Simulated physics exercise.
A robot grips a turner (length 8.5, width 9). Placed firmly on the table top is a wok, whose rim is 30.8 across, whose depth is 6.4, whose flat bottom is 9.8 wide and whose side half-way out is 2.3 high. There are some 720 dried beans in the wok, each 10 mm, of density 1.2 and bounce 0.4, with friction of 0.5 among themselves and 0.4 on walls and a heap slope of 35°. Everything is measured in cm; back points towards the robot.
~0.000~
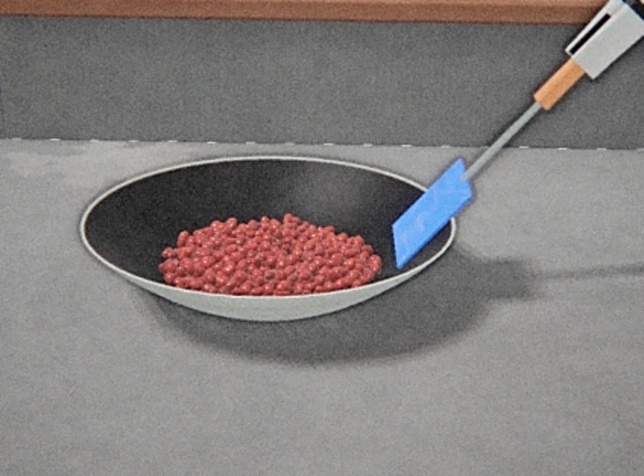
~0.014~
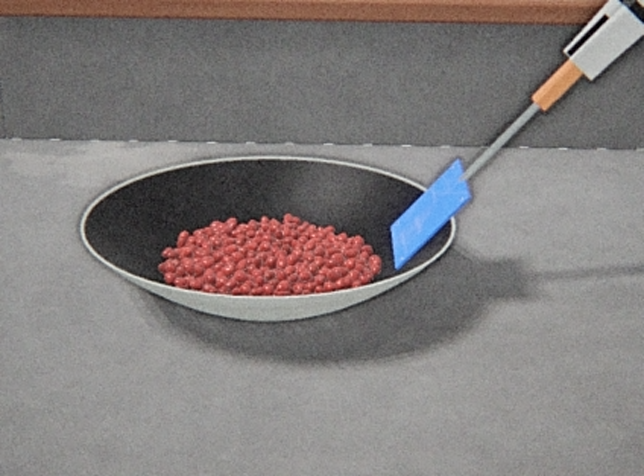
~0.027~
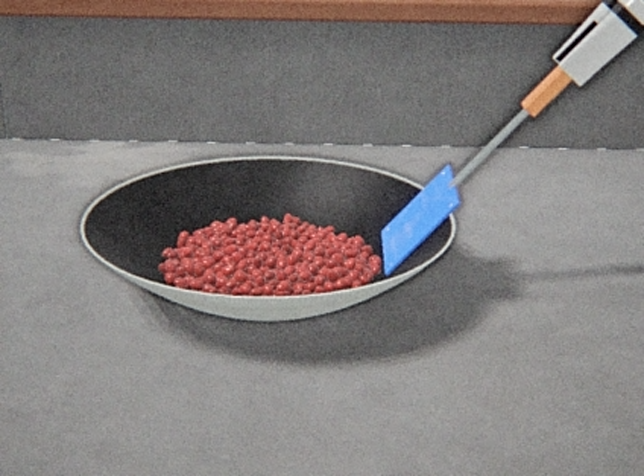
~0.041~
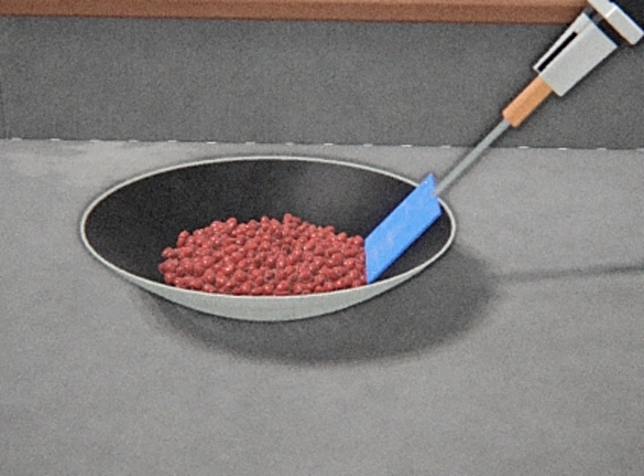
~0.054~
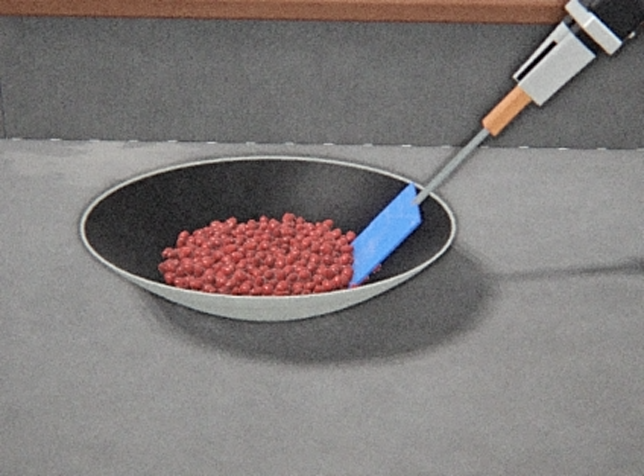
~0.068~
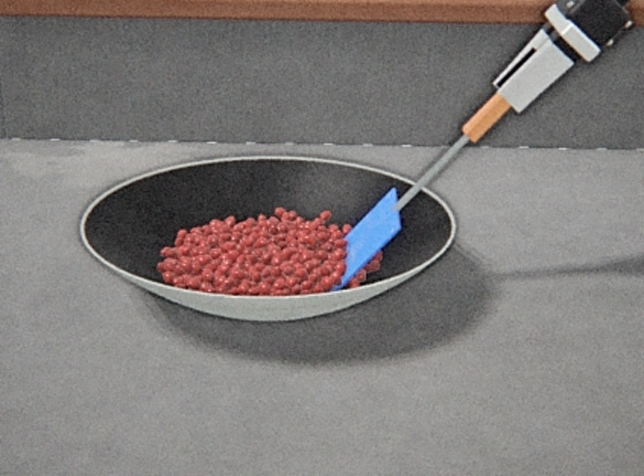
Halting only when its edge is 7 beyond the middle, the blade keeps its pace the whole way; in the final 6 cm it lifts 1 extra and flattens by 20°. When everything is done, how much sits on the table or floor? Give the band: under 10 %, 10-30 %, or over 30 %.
Band: 10-30 %.
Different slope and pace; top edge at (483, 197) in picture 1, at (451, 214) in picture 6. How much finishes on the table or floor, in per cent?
It comes to something like 10 %, give or take.
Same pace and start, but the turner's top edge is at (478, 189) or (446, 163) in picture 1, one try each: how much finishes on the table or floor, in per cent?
First try around 10 percent, second around 15 percent.
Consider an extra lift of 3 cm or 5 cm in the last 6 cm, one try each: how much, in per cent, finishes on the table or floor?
First try around 25 percent, second try around 20 percent.
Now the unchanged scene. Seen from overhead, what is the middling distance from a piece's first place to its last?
Some 10 cm.
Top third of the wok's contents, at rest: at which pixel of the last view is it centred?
Pixel position: Approx. (145, 233).
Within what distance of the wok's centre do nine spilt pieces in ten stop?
35 cm.
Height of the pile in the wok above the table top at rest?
7.5 cm.
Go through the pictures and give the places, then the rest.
The first picture shows the turner top edge at (466, 177), sloping 49°; upper third of the load around (269, 255), from x 165 to 375, top at y 220; 721 in the wok.
The second picture shows the turner top edge at (464, 178), sloping 49°; upper third of the load around (269, 255), from x 165 to 375, top at y 220.
The third picture shows the turner top edge at (454, 183), sloping 49°; upper third of the load around (269, 255), from x 165 to 375, top at y 220.
The fourth picture shows the turner top edge at (436, 193), sloping 49°; upper third of the load around (269, 255), from x 165 to 375, top at y 220.
The fifth picture shows the turner top edge at (417, 201), sloping 49°; upper third of the load around (270, 255), from x 165 to 375, top at y 220.
The sixth picture shows the turner top edge at (397, 207), sloping 49°; upper third of the load around (272, 252), from x 165 to 375, top at y 215; 721 in the wok.
After 0.10 s, sloping 49°, highest piece 6 above the table; 721 in the wok.
After 0.14 s, sloping 43°, highest piece 7 above the table; 721 in the wok.
After 0.35 s, sloping 29°, highest piece 8 above the table; 563 in the wok, 102 on the table or floor, 56 on the blade or in flight.
After 1.40 s, sloping 29°, highest piece 7 above the table; 561 in the wok, 160 on the table or floor.
In the end, 561 in the wok, 160 on the table or floor. That is 22 % on the table or floor.
